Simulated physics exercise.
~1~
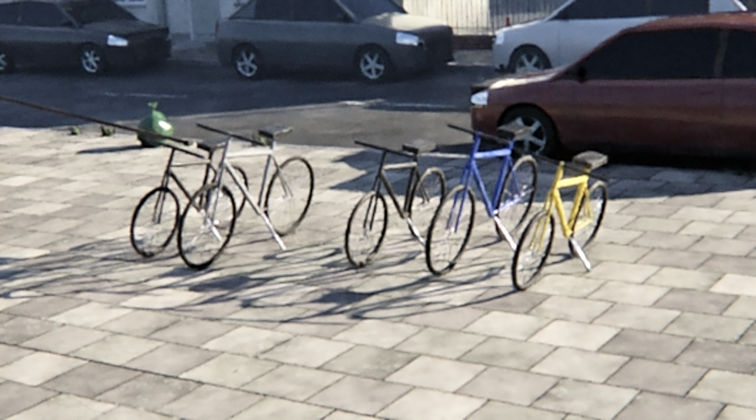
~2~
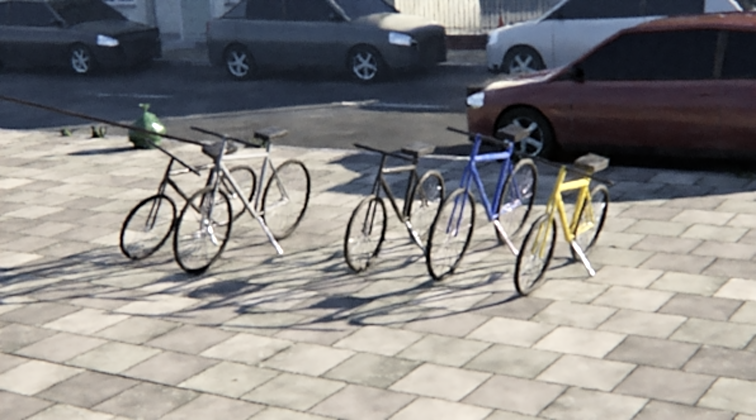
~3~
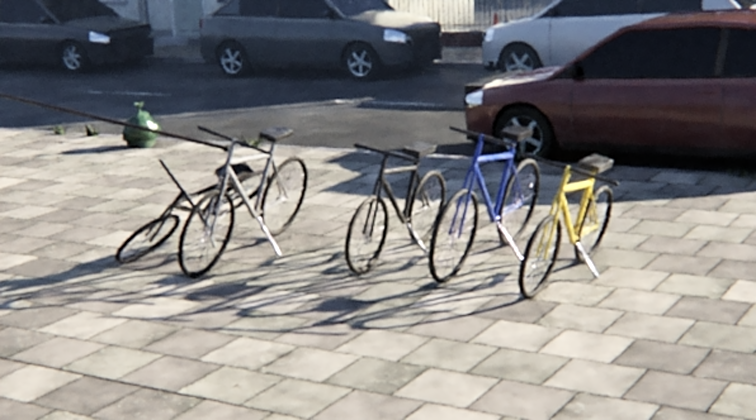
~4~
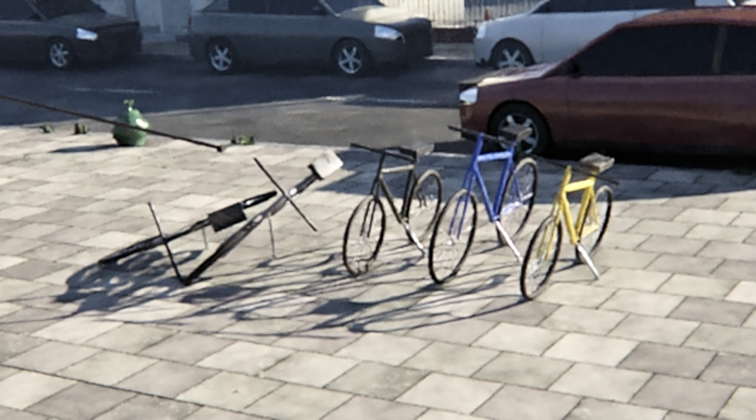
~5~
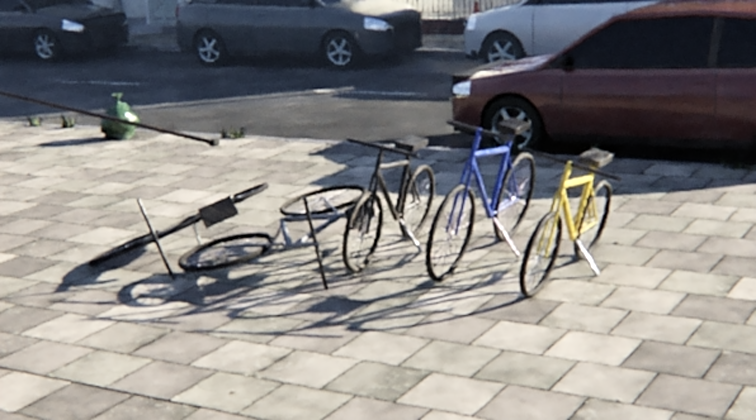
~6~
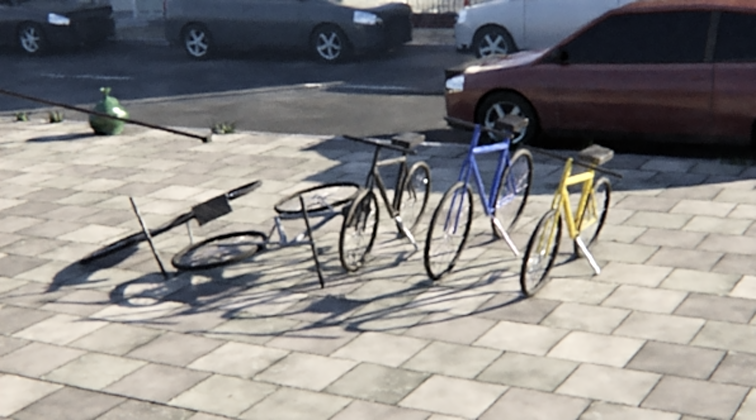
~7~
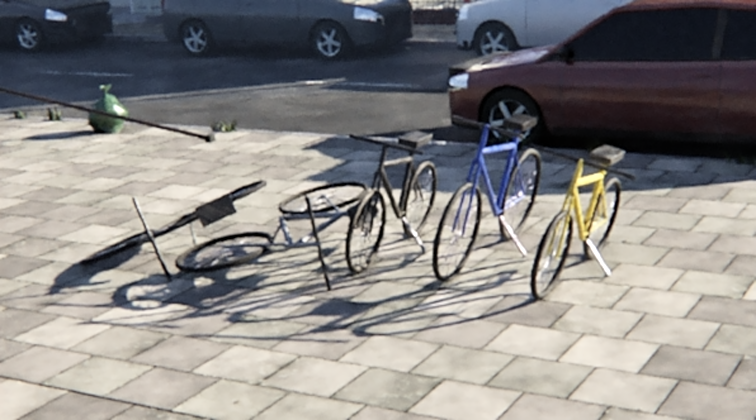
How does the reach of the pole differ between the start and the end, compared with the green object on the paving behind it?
At the start the tip of the pole is only a little past the green object, by the leftmost bicycle's handlebars. At the end it reaches farther to the right of the green object, with its tip in clear space above the fallen bicycles.
